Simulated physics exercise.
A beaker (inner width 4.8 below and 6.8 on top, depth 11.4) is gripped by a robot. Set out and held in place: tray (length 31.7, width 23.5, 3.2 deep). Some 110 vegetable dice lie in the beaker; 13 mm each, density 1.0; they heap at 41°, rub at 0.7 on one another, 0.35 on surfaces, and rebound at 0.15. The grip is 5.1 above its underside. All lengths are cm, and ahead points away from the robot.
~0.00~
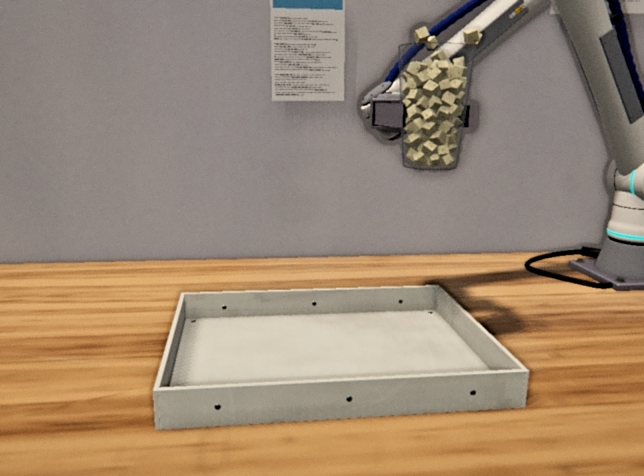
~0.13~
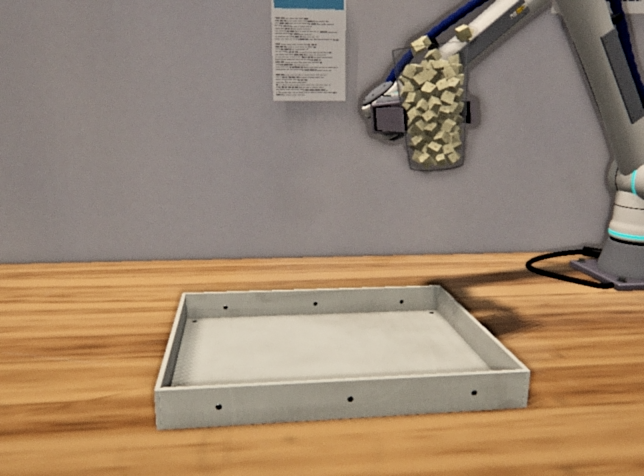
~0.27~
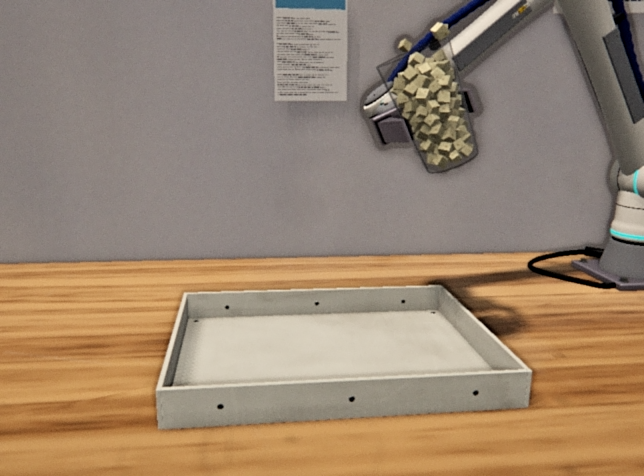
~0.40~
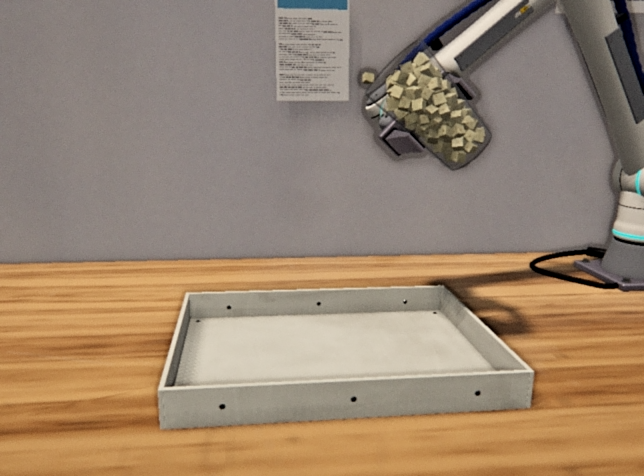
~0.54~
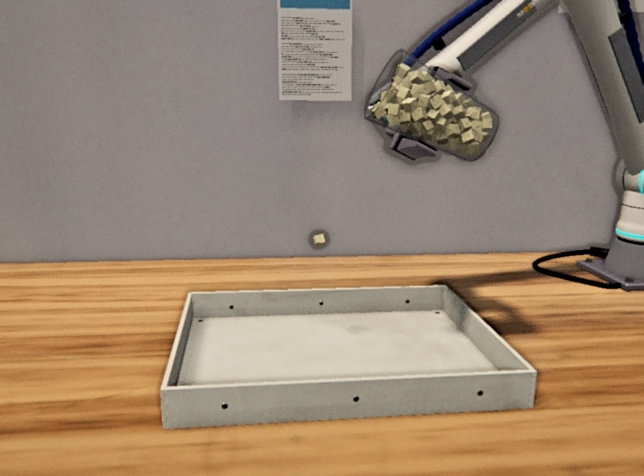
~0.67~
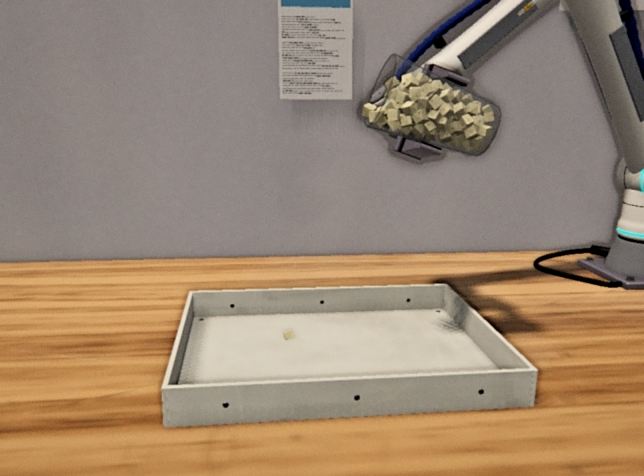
We see a robot arm tilt a clear beaker heaped with pale vegetable dice toward the left above a gray tray on a wooden table, as a single piece drops from the beaker and lands in the tray.
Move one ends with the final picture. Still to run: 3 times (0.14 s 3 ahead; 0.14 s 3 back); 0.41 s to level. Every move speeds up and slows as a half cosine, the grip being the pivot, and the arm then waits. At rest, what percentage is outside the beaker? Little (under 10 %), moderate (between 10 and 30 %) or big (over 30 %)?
Answer: Moderate; between 10 and 30 % of the vegetable dice finish outside the beaker.
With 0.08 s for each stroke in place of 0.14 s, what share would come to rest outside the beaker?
Then about 45 per cent.
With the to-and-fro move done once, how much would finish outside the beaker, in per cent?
In that case some 5 per cent.
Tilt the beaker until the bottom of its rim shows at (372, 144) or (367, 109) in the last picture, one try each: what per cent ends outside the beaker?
Some 55 and 5 per cent.
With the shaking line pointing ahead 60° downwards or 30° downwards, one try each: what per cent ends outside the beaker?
About 5 and 5 per cent.
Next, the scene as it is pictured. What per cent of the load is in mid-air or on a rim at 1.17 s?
Roughly 5 per cent.
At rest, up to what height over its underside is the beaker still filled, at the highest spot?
About 10.5 cm.
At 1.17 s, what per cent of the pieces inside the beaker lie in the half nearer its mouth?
Some 50 per cent.
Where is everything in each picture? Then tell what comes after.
The first picture shows beaker middle at (433, 109), level; upper third of the load around (438, 75), from x 410 to 475, top at y 35; 112 in the beaker.
The second picture shows beaker middle at (433, 110), tilted 7° forward; upper third of the load around (433, 77), from x 405 to 465, top at y 35.
The third picture shows beaker middle at (433, 110), tilted 25° forward; upper third of the load around (426, 80), from x 395 to 465, top at y 30.
The fourth picture shows beaker middle at (433, 111), tilted 46° forward; upper third of the load around (421, 84), from x 370 to 480, top at y 60; 111 in the beaker, 1 in flight or on a rim.
The fifth picture shows beaker middle at (435, 113), tilted 64° forward; upper third of the load around (422, 95), from x 320 to 485, top at y 70; 111 in the beaker, 1 in flight or on a rim.
The sixth picture shows beaker middle at (435, 112), tilted 71° forward; upper third of the load around (425, 97), from x 290 to 490, top at y 80; 111 in the beaker, 1 in the tray.
By 1.17 s, tilted 71° forward, highest piece 28 above the table; 102 in the beaker, 4 in the tray, 6 in flight or on a rim.
By 1.67 s, tilted 48° forward, highest piece 29 above the table; 94 in the beaker, 18 in the tray.
By 2.12 s, level, highest piece 31 above the table; 94 in the beaker, 18 in the tray.
By 3.17 s, level, highest piece 31 above the table; 94 in the beaker, 18 in the tray.
Final count, 94 in the beaker, 18 in the tray. That is 16 % outside the beaker.
